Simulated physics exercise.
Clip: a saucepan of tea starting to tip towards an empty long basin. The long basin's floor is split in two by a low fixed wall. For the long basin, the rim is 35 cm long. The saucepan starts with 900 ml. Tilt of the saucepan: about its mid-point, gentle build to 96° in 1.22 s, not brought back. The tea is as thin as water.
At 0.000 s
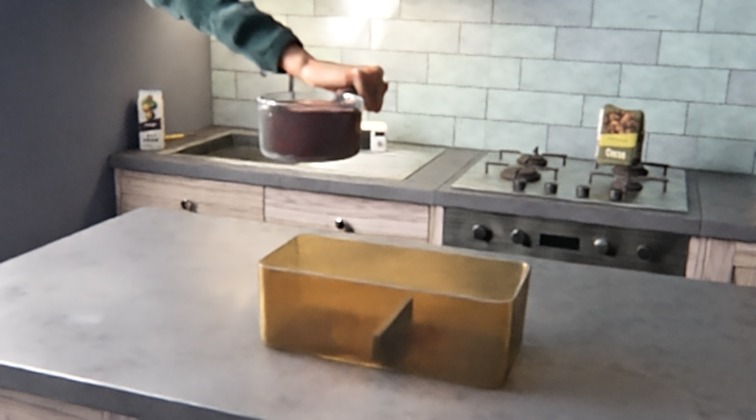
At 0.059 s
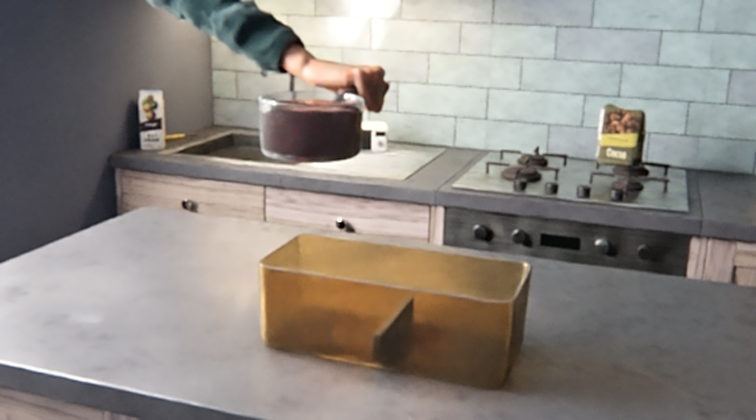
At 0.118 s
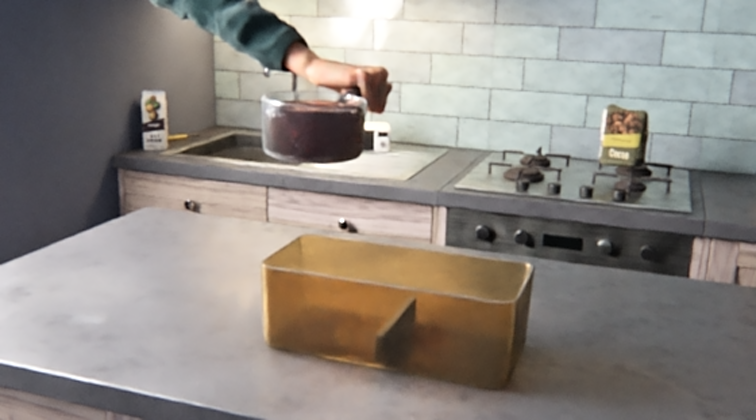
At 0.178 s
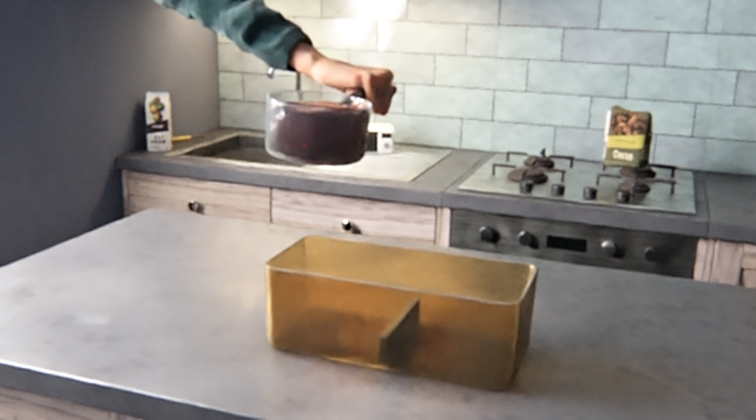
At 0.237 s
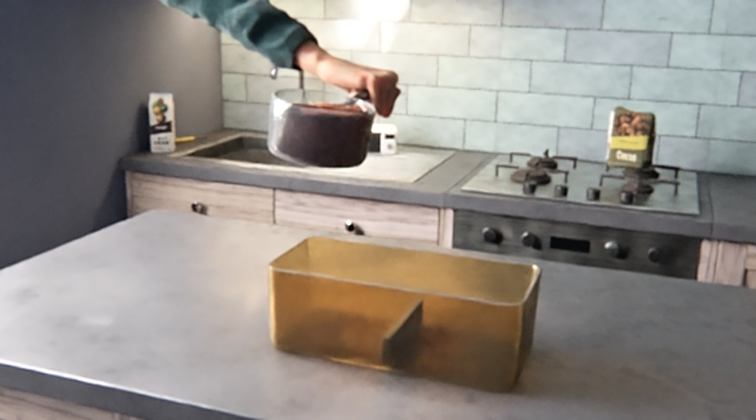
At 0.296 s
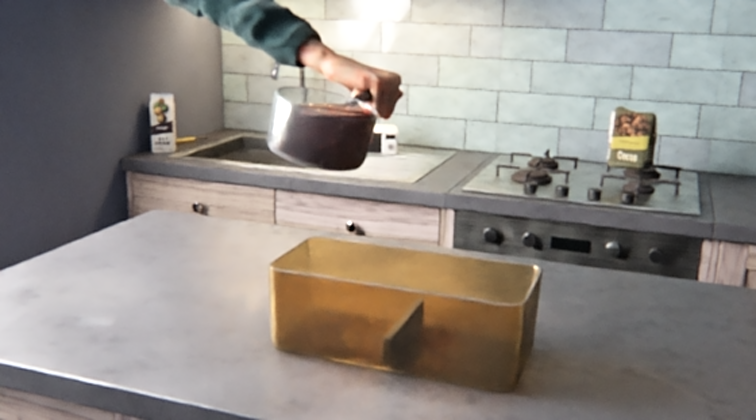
A saucepan of dark tea, held by a hand, slowly tilts to the right.
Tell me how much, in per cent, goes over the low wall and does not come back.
I would say about 71 per cent.
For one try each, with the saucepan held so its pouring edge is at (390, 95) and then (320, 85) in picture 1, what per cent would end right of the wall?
Near 95 in a hundred on the first go and near 20 in a hundred on the second.
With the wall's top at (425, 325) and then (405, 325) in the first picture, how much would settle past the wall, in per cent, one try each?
30 in a hundred, followed by 55 in a hundred.
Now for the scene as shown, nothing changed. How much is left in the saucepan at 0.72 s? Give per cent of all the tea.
About 58 per cent.
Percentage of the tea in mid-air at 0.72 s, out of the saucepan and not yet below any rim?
About 30 per cent.
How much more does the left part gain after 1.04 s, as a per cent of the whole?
That is roughly 22 in a hundred of the whole.
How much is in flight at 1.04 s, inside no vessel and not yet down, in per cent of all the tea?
14 per cent, roughly.
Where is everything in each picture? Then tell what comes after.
It leans 0°; its right rim is at (359, 104); the tea meets the walls at (268, 103) and (359, 111); the long basin's rim runs from (279, 249) to (522, 284); the wall's top is at (394, 315), in the first frame.
It leans 1°; its right rim is at (360, 104); the tea meets the walls at (269, 103) and (360, 111), in the second frame.
It leans 2°; its right rim is at (363, 106); the tea meets the walls at (272, 103) and (363, 112), in the third frame.
It leans 5°; its right rim is at (368, 110); the tea meets the walls at (276, 105) and (367, 113), in the fourth frame.
It leans 9°; its right rim is at (372, 115); the tea meets the walls at (280, 106) and (372, 115), in the fifth frame.
It leans 13°; its right rim is at (374, 120); the tea meets the walls at (282, 107) and (374, 116), in the sixth frame.
By 0.72 s the tilt is 62° and 59 per cent is still to pour, 2 is left of the wall and 9 right of it.
By 1.04 s the tilt is 91° and 15 per cent is still to pour, 7 is left of the wall and 65 right of it.
By 1.36 s the tilt is 96° and 2 per cent is still to pour, 23 is left of the wall and 71 right of it.
By 1.72 s the tilt is 96° and 0 per cent is still to pour, 27 is left of the wall and 71 right of it.
At rest 28 per cent lies left of the wall, 71 right of it and 1 outside.
